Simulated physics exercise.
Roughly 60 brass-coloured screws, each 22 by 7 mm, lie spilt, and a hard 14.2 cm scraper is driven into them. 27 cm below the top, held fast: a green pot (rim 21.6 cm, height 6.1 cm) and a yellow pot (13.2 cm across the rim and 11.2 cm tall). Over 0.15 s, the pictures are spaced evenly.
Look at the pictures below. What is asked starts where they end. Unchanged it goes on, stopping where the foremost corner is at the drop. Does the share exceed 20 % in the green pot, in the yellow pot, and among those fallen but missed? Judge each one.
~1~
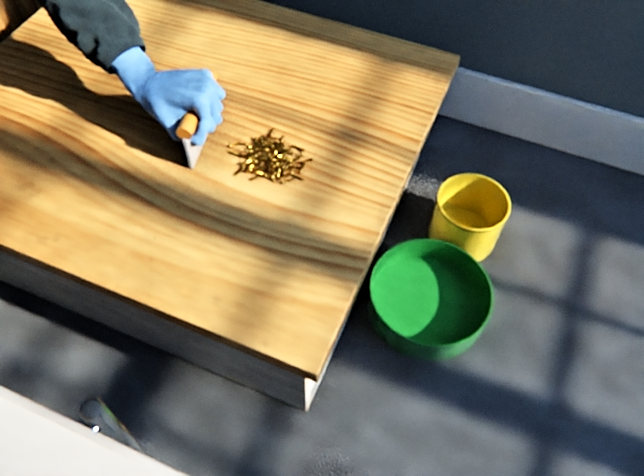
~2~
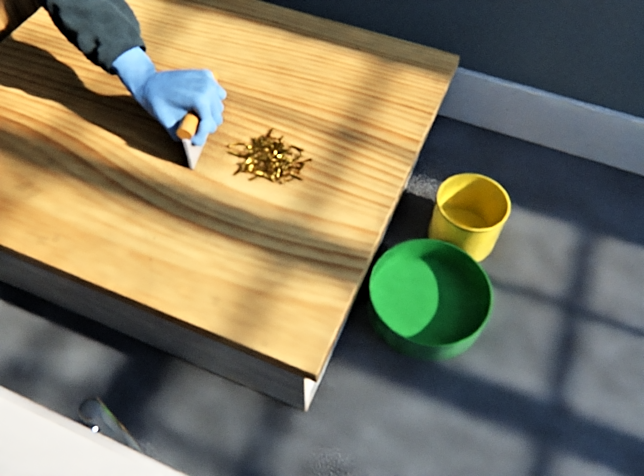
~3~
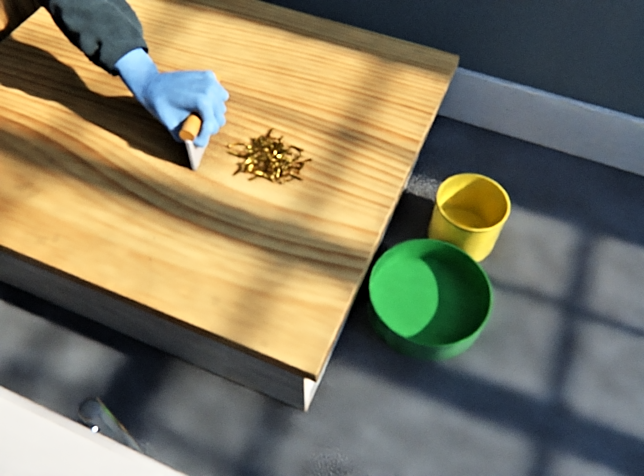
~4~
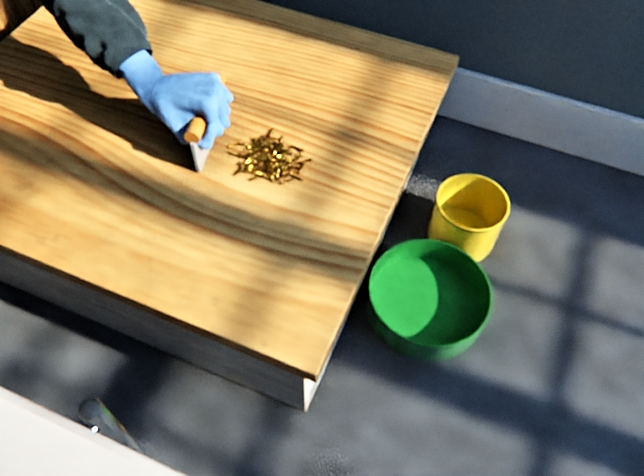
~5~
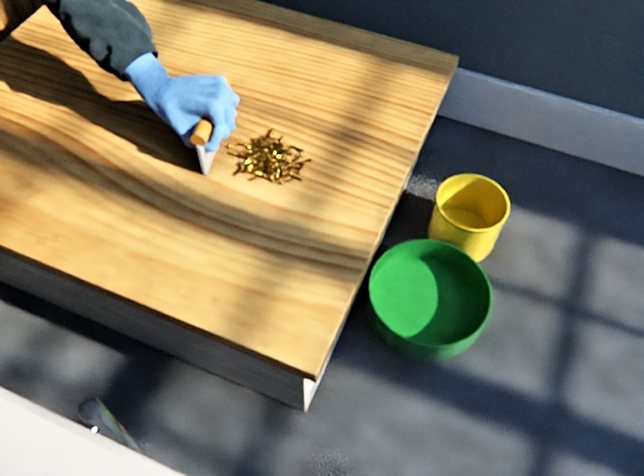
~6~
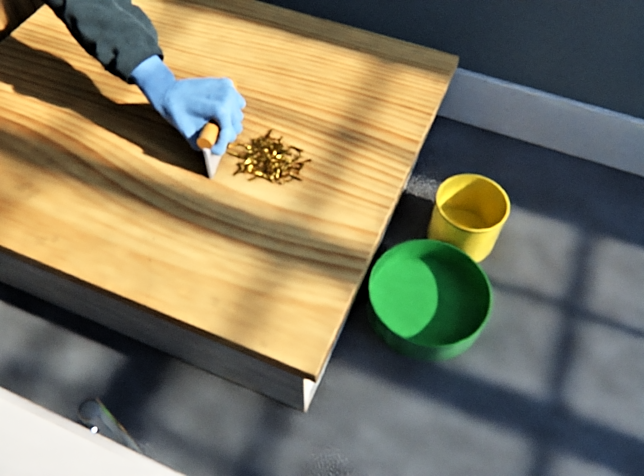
Green pot: Exceeds it; yellow pot: Does not; missed: Does not.
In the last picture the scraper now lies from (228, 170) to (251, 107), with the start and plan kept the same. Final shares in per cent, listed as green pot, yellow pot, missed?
Final split - green pot 65, yellow pot 0, missed 5.
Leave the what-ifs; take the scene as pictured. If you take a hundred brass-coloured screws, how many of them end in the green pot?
I'd put it at close to 70 in a hundred.
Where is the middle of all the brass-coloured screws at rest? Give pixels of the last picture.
Near pixel (407, 292).
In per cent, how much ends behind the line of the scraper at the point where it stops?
Around 15 percent.
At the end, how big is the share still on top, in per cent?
I'd estimate some 30 per cent at the end.
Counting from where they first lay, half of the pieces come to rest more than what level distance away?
That comes to about 28 cm.
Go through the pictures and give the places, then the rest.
The first frame shows scraper from (186, 144) to (212, 85); moved 0.0 cm; 0 pieces shifted; middle of the spill at (270, 160); green pot at (431, 289); yellow pot at (474, 201).
The second frame shows scraper from (187, 145) to (213, 85); moved 0.2 cm; 0 pieces shifted; middle of the spill at (269, 160).
The third frame shows scraper from (189, 146) to (215, 86); moved 0.7 cm; 0 pieces shifted; middle of the spill at (269, 160).
The fourth frame shows scraper from (194, 148) to (220, 88); moved 1.6 cm; 0 pieces shifted; middle of the spill at (269, 160).
The fifth frame shows scraper from (200, 151) to (225, 91); moved 2.7 cm; 0 pieces shifted; middle of the spill at (269, 161).
The sixth frame shows scraper from (207, 154) to (231, 93); moved 3.9 cm; 0 pieces shifted; middle of the spill at (269, 161); green pot at (430, 290); yellow pot at (473, 202).
Then, 0.33 s after the last picture, scraper 17 cm from its start, spill 12 cm wide; still on top 100 %.
Then, 0.66 s after the last picture, scraper 30 cm from its start, spill 15 cm wide; still on top 100 %.
Then, 0.94 s after the last picture, scraper 31 cm from its start, spill 17 cm wide; green pot 55 %, off the edge, not caught 15 %, still on top 30 %.
In the end, green pot 70 %, yellow pot 0 %, fallen but missed 0 %, still on top 30 %.
